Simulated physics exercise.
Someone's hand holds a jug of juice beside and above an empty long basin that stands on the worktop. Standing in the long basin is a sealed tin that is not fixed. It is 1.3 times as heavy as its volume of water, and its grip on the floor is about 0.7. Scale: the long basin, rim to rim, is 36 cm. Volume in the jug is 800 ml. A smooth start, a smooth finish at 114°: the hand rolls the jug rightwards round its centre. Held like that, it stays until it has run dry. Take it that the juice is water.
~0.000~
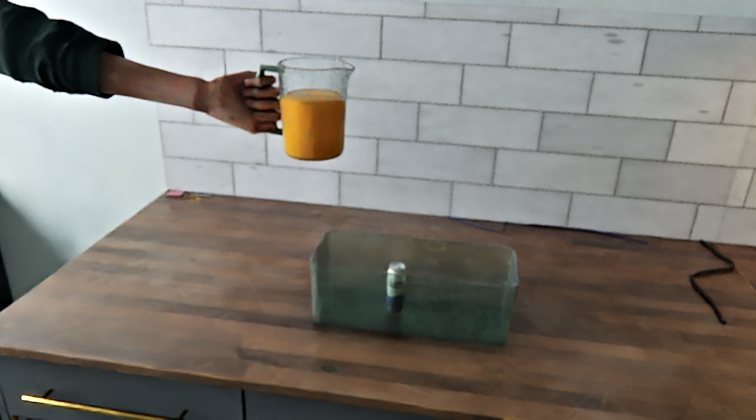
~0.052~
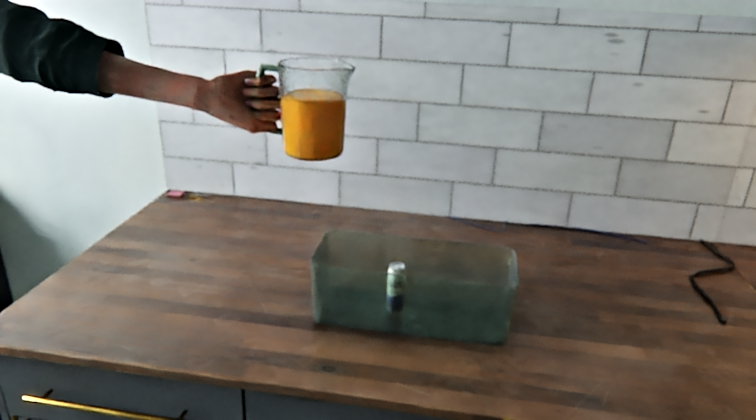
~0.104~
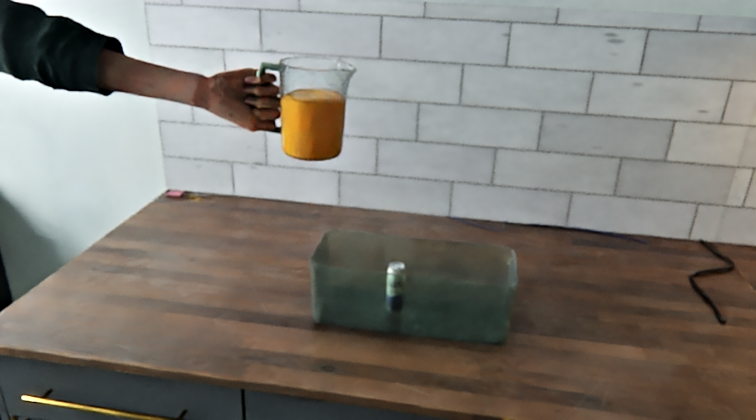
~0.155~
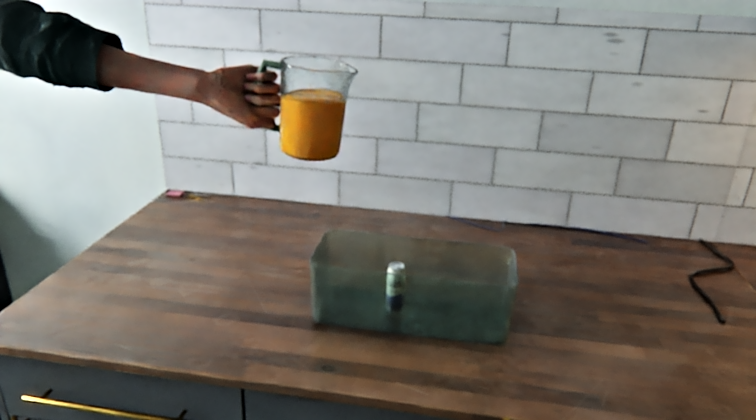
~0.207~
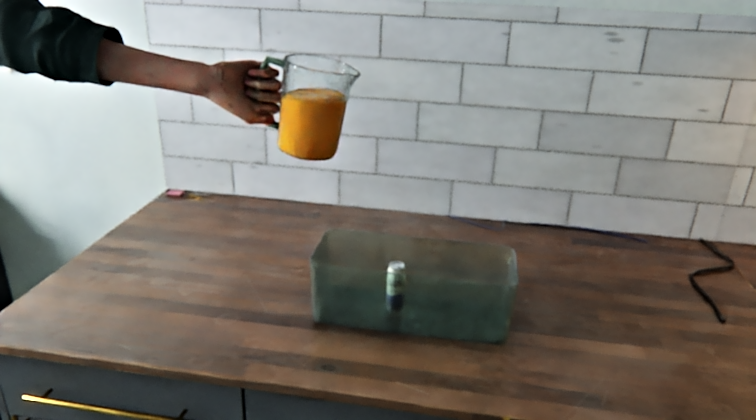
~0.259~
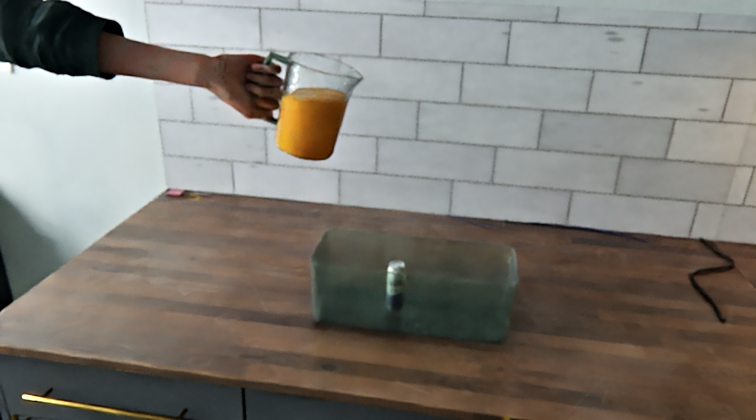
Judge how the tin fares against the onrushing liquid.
It withstands it and stays upright.
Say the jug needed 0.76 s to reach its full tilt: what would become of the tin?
The tin keeps standing.
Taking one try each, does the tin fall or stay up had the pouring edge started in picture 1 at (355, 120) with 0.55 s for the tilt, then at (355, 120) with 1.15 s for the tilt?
Try 1: Tipped over; try 2: Tipped over.
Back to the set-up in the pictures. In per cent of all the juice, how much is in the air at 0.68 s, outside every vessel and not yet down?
Some 7 per cent, I reckon.
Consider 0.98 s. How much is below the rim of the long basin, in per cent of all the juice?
Near 30 in a hundred.
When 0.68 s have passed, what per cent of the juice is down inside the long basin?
Some 0 per cent.
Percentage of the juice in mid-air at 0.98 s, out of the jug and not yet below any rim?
Around 38 percent of it is airborne.
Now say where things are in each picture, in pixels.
The first picture shows tilt 0°; pouring edge (355, 67); surface from (284, 92) to (344, 97); the long basin's rim runs from (319, 247) to (516, 268); the tin's top is at (397, 268).
The second picture shows tilt 1°; pouring edge (355, 68); surface from (285, 92) to (345, 97).
The third picture shows tilt 2°; pouring edge (356, 69); surface from (285, 93) to (345, 97).
The fourth picture shows tilt 5°; pouring edge (358, 71); surface from (285, 93) to (345, 97).
The fifth picture shows tilt 9°; pouring edge (360, 74); surface from (286, 92) to (346, 97).
The sixth picture shows tilt 14°; pouring edge (363, 78); surface from (286, 93) to (348, 96).
After 0.68 s the tilt is 73° and 93 per cent is still to pour; the tin stands where it began.
After 0.98 s the tilt is 108° and 31 per cent is still to pour; the tin stands where it began.
After 1.30 s the tilt is 114° and 1 per cent is still to pour; the tin stands where it began.
After 1.65 s the tilt is 114° and 0 per cent is still to pour; the tin stands where it began.
In the end the tin stands where it began.
